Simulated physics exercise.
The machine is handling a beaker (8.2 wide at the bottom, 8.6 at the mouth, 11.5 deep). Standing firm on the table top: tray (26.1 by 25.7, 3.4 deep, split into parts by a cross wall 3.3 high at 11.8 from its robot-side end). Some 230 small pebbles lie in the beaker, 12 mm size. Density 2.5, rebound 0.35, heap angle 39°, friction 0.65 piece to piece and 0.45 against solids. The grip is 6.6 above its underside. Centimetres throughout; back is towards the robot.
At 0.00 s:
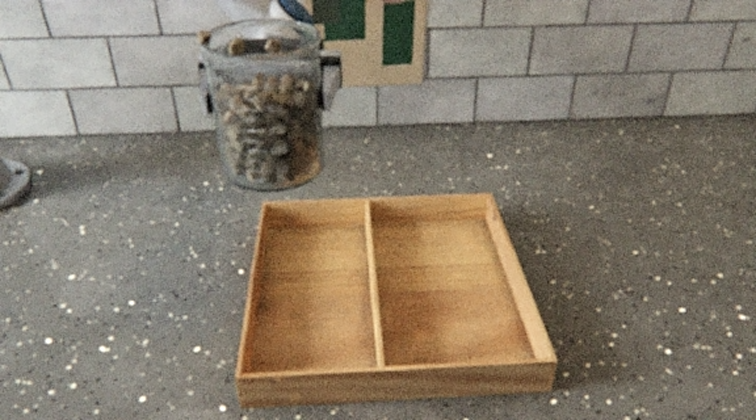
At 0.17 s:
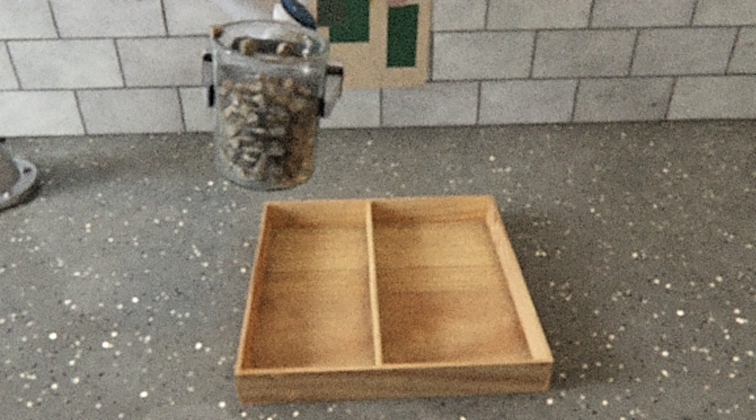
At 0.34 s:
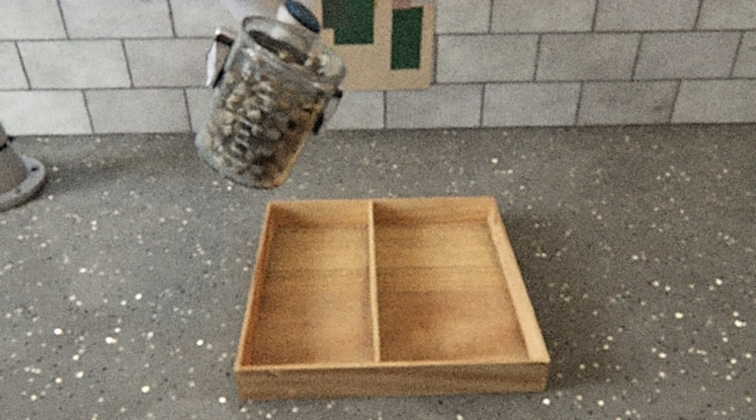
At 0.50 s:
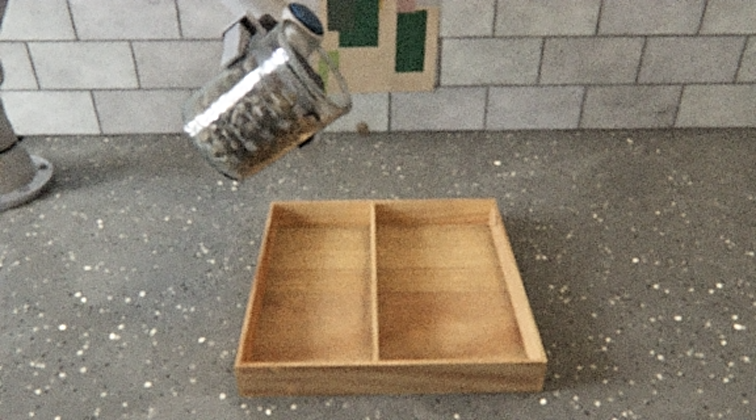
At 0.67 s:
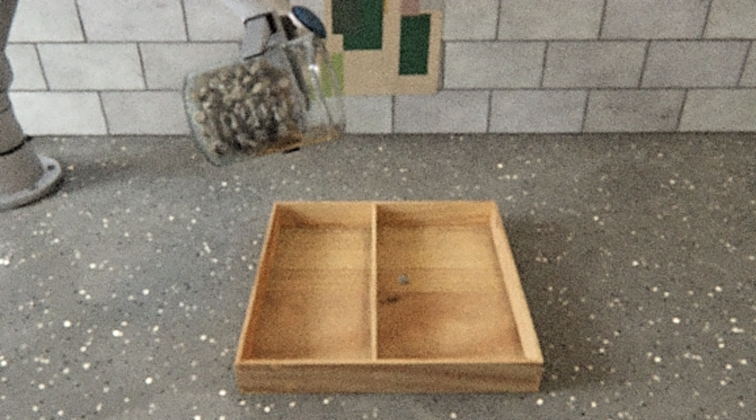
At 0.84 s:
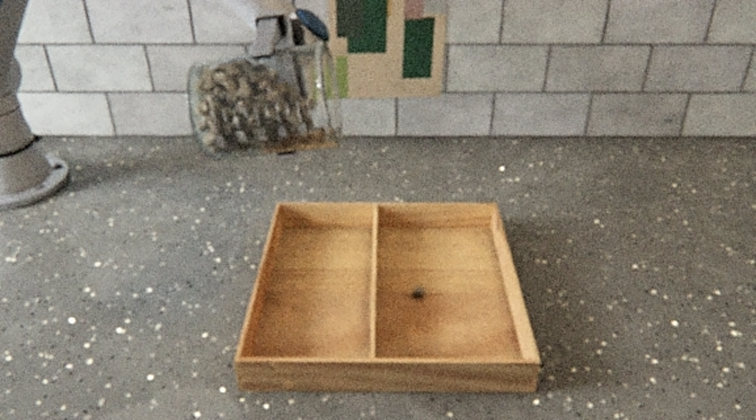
The footage shows a robot gripper holding a clear beaker of small pebbles above a divided wooden tray and tilting it steadily to the right until it lies nearly sideways, with one pebble dropping into the tray's right compartment.
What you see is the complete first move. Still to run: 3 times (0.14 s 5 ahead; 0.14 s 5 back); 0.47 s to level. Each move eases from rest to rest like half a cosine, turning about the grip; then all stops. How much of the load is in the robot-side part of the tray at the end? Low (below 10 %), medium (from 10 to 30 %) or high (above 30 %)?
A medium share, from 10 to 30 %, ends in the robot-side part of the tray.
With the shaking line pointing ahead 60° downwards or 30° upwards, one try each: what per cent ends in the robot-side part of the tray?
Some 0 and 10 per cent.
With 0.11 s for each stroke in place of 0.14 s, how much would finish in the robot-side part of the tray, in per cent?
Then about 10 per cent.
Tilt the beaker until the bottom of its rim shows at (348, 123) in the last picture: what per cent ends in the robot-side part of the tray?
About 5 per cent.
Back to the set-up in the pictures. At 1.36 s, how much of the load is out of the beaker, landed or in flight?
About 35 per cent by then.
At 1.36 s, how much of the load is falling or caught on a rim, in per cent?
About 12 per cent.
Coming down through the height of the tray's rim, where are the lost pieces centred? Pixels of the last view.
Near (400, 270).
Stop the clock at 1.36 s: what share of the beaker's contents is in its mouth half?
Some 70 per cent.
After 1.36 s, tilted 82° forward, highest piece 23 above the table; 150 in the beaker, 38 in the far-side part, 10 in the robot-side part, 28 in flight or on a rim.
After 1.89 s, tilted 48° forward, highest piece 23 above the table; 97 in the beaker, 92 in the far-side part, 34 in the robot-side part, 3 in flight or on a rim.
After 2.35 s, level, highest piece 22 above the table; 97 in the beaker, 94 in the far-side part, 35 in the robot-side part.
After 3.40 s, level, highest piece 22 above the table; 97 in the beaker, 94 in the far-side part, 35 in the robot-side part.
At rest, 97 in the beaker, 94 in the far-side part, 35 in the robot-side part. That is 15 % in the robot-side part of the tray.
